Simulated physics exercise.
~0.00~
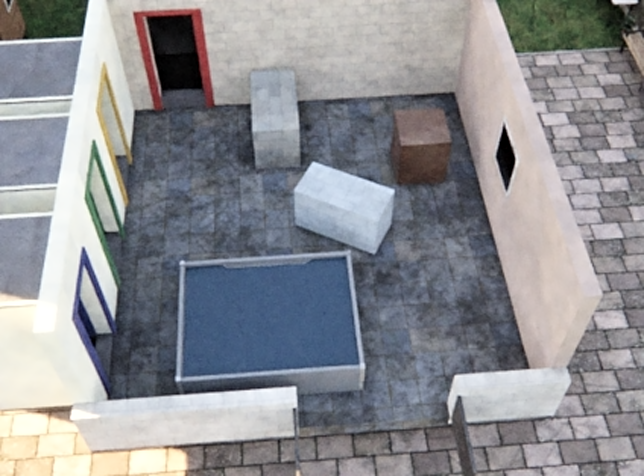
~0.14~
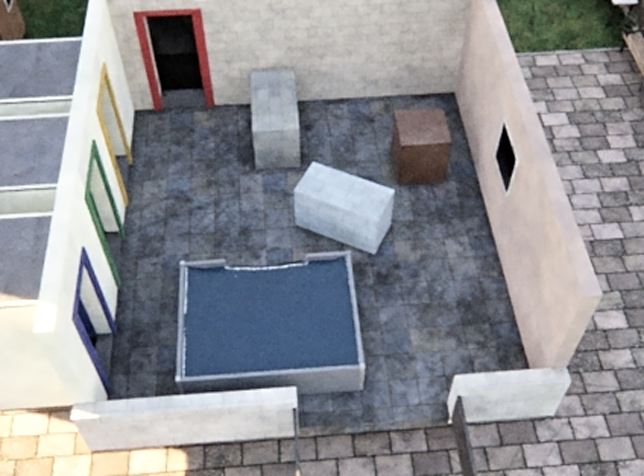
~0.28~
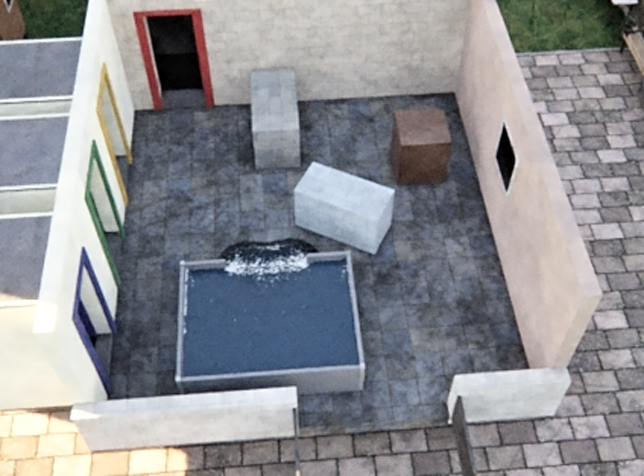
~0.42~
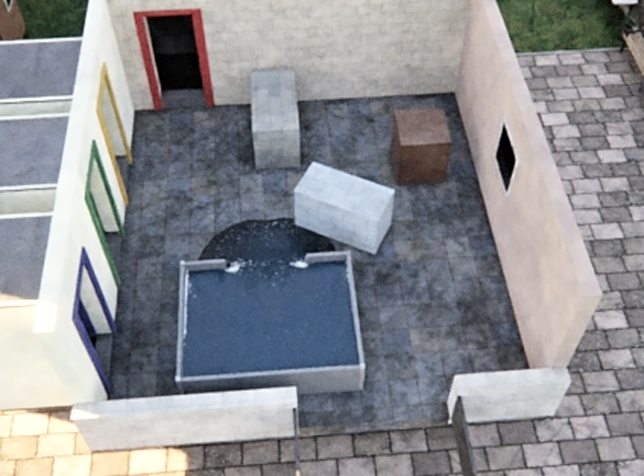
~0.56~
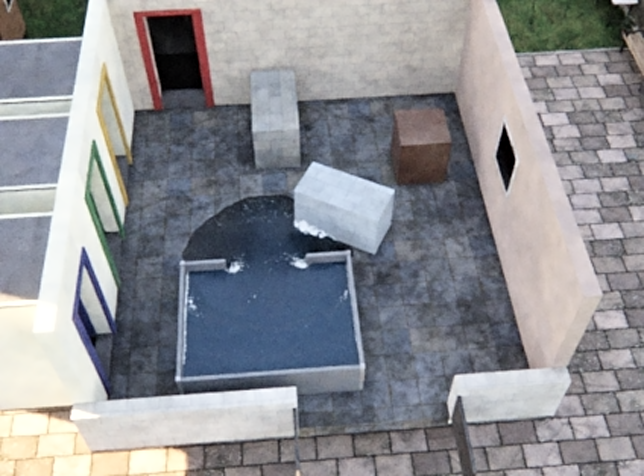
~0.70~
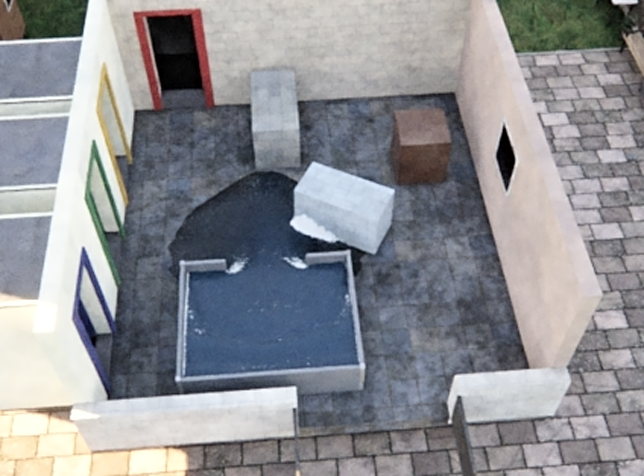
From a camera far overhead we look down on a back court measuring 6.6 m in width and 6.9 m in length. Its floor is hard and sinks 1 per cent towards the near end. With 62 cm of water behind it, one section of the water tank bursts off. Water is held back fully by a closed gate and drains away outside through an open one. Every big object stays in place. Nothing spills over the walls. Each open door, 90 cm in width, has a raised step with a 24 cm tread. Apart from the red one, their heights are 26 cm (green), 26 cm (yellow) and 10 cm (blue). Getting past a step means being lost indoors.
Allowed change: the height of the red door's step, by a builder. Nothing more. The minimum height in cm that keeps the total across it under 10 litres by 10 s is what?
It is close to 24 cm.
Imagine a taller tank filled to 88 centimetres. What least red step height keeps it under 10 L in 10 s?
In that case, roughly 37 cm.
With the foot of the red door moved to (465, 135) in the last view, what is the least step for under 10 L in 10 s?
Minimum: Close to 7.0 cm.
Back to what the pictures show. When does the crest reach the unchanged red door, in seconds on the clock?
I'd say near 3.4 seconds.
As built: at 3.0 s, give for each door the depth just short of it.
Lab note, cm: Green 2; red 28; yellow 11; blue 0.
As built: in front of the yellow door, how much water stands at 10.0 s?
Depth: Near 10.0 cm.
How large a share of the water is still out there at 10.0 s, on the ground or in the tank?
Some 96 %.
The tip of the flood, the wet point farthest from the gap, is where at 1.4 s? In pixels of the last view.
Around pixel (232, 106).
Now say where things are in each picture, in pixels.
The first picture shows the water tank at (268, 315) is whole and still, 62 cm deep; the red door at (178, 69) is dry.
In the second picture, the gap is on the far side, the front 0.3 m out at a hidden place; the back of the water tank holds 62 cm.
In the third picture, the gap is on the far side, the front 0.8 m out at (242, 246); the back of the water tank holds 62 cm.
In the fourth picture, the gap is on the far side, the front 1.3 m out at (245, 225); the back of the water tank holds 62 cm.
In the fifth picture, the front is at (247, 202), 1.9 m from the gap on the far side; 3.4 m2 of floor is wet, 62 cm left at the back.
In the sixth picture, water pours out on the far side and has run 2.5 m, to (253, 177); about 6 cm deep outside, 59 cm at the back; 2.4 m in a straight line remain to the red door at (178, 69).
After 1.4 s water covers 25 % of the floor, deepest (40 cm) near (305, 234); it has not reached the red door.
After 3.0 s water covers 60 % of the floor, deepest (36 cm) near (134, 118); 28 cm at the red door, 0 litres in over its 26 cm step.
After 10.0 s water covers 100 % of the floor, deepest (20 cm) near (105, 428); 9 cm at the red door, 4 litres in over its 26 cm step.
At the red door as built, the water arrived by 1.8 s and peaked near 28 cm at 3.4 s.
Run again over the same 10 s with other heights there, 28 litres in over 20.5 cm, 3 litres over 27.5 cm. The limit of 10 litres is kept from about 24 cm up.
